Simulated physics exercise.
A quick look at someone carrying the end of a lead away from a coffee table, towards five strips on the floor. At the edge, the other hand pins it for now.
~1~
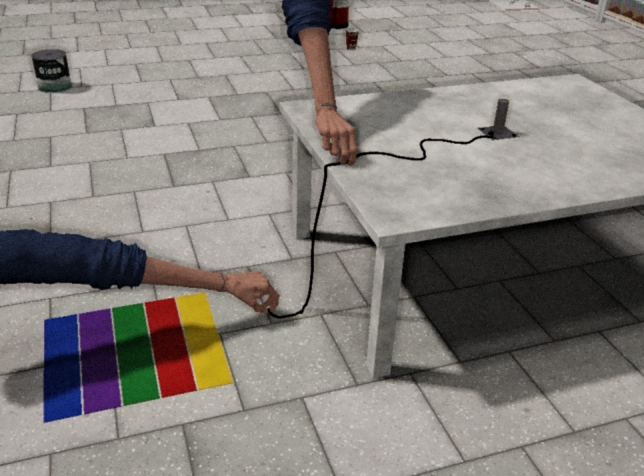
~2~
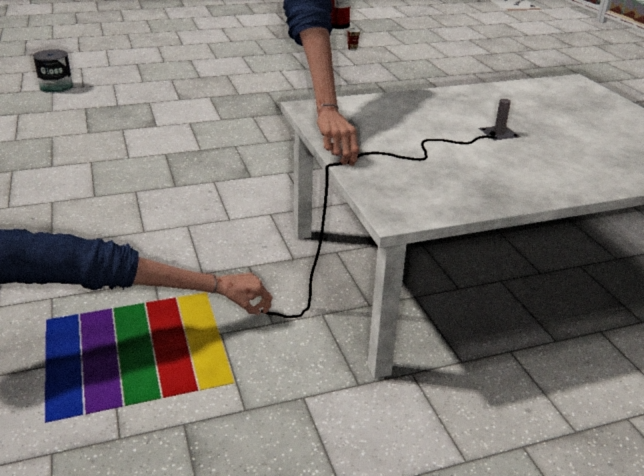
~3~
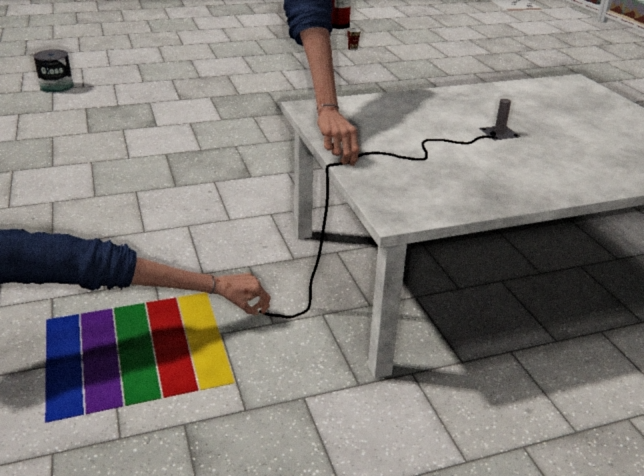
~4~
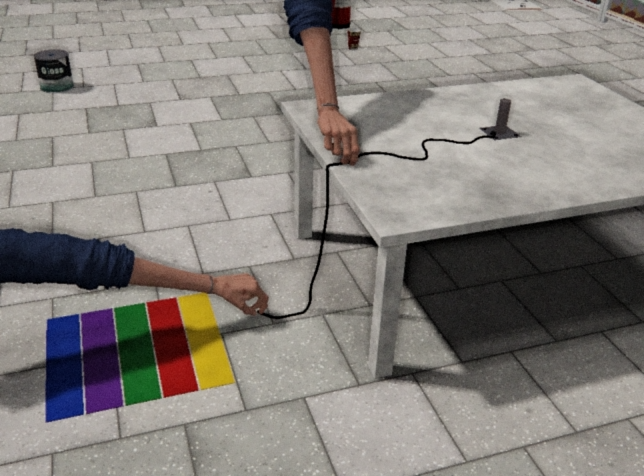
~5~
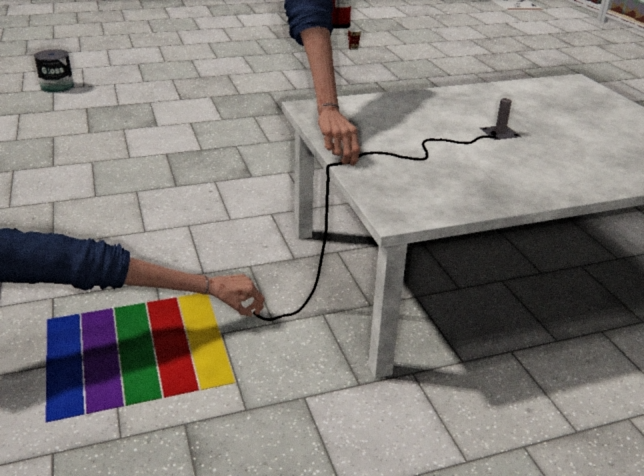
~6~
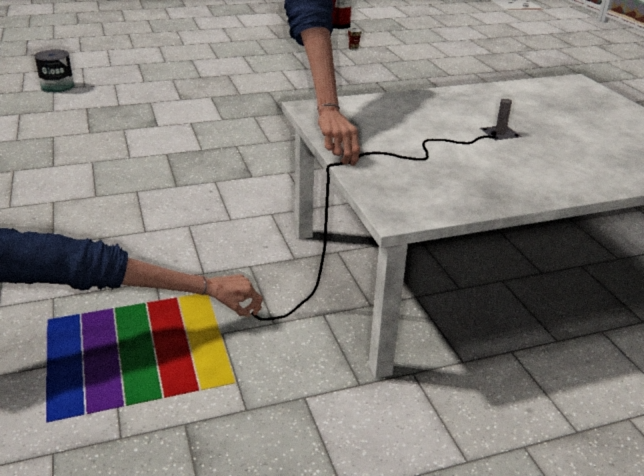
A hand slowly draws a black cord slightly left while another pins it at the table's edge.
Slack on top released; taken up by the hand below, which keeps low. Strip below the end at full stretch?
Purple.
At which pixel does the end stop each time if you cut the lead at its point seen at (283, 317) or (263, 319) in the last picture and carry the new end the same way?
The pixels are close to (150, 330) for the first and (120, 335) for the second.
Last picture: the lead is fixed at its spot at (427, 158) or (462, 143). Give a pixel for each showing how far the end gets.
Try by try: (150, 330), (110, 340).
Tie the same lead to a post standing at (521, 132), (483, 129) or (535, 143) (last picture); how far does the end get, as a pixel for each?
Try by try, about (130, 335), (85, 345) and (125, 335).
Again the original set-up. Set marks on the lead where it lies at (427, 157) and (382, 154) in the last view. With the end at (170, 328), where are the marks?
They sit at (388, 154) and (342, 163), in that order.
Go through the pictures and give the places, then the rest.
The first frame shows end (268, 309); yellow (211, 368); red (176, 375); green (139, 382); purple (101, 390); blue (62, 398).
The second frame shows end (261, 311); lead through (475, 140) (423, 147) (381, 154) (327, 176) (320, 245) (309, 301).
The third frame shows end (260, 311).
The fourth frame shows end (258, 312); lead through (475, 140) (423, 147) (382, 153) (328, 176) (322, 244) (310, 301).
The fifth frame shows end (253, 312).
The sixth frame shows end (252, 313); lead through (476, 140) (424, 147) (382, 153) (329, 176) (325, 244) (305, 301).
Soon after, end near (169, 328); over red.
Then, end near (126, 336); over green.
At full stretch, end near (101, 340); over purple. It gets as far as the purple strip.
